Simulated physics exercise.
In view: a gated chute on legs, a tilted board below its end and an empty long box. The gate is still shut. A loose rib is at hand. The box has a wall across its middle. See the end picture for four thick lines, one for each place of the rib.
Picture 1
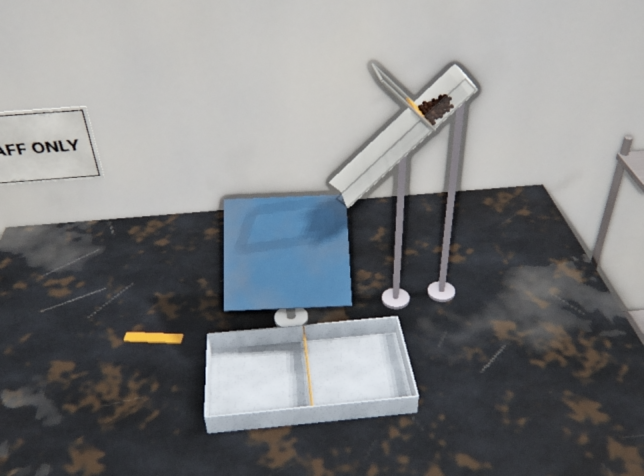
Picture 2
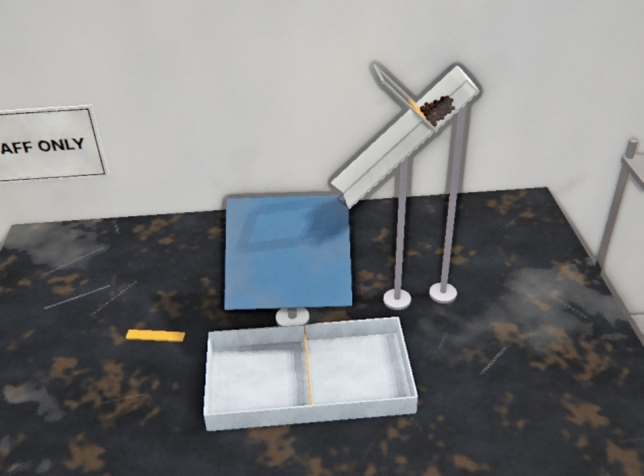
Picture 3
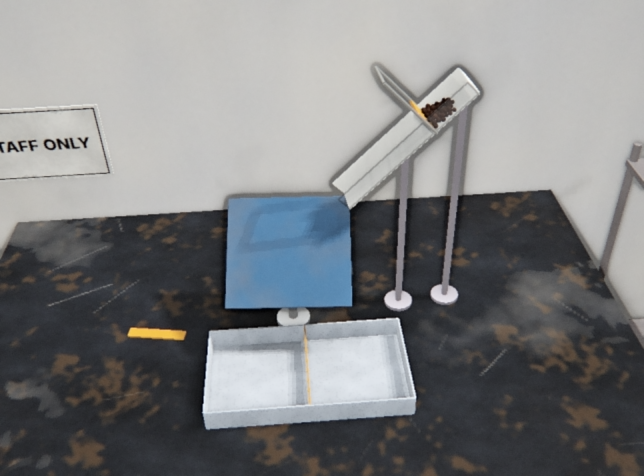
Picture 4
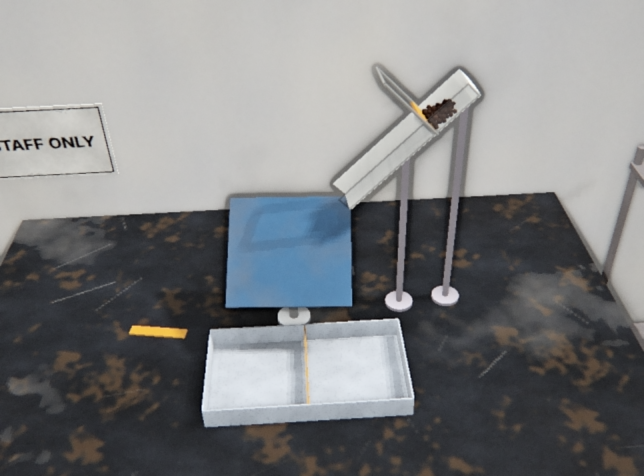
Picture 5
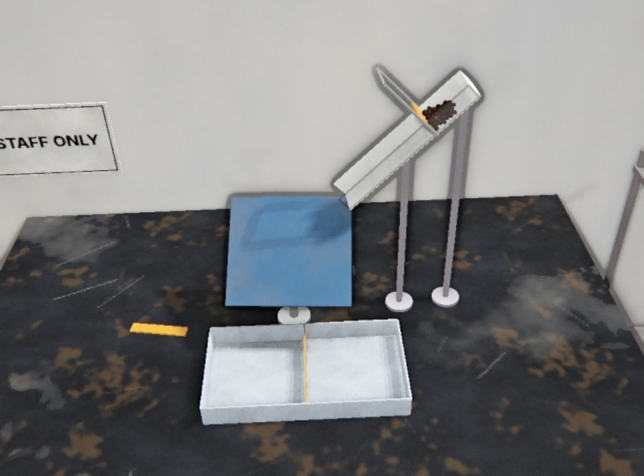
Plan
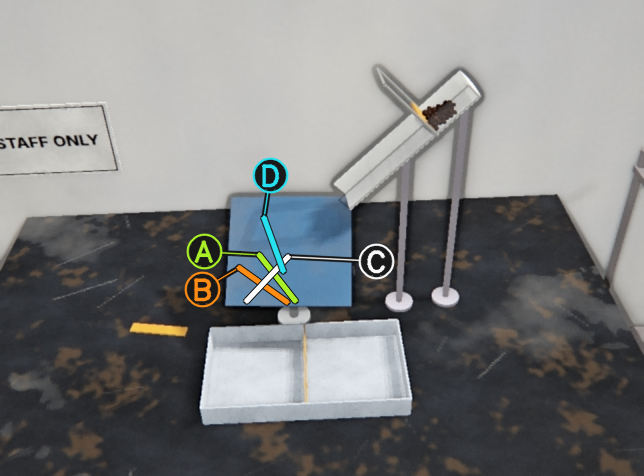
On a dark, blotchy tabletop, a sloping chute on legs held a small clump of dark bits behind its gate, above a tilted blue board and an empty divided box; only the view shifted slightly.
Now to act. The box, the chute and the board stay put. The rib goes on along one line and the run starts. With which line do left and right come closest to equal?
Take B.
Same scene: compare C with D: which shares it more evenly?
Here it is line D.
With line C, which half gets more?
More lands on the left.
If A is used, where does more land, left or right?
Right.
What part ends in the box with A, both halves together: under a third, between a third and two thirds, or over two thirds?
Line A gives over two thirds.
On the marked copy, line A from (259, 254) to (295, 300); line B from (239, 267) to (287, 302); line C from (288, 256) to (246, 301); line D from (263, 217) to (283, 271).
With A, of what is caught, a small part in the left half, nearly all in the right.
With B, of what is caught, about half in the left half, about half in the right.
With C, of what is caught, nearly all in the left half, a small part in the right.
With D, of what is caught, most in the left half, about a quarter in the right.
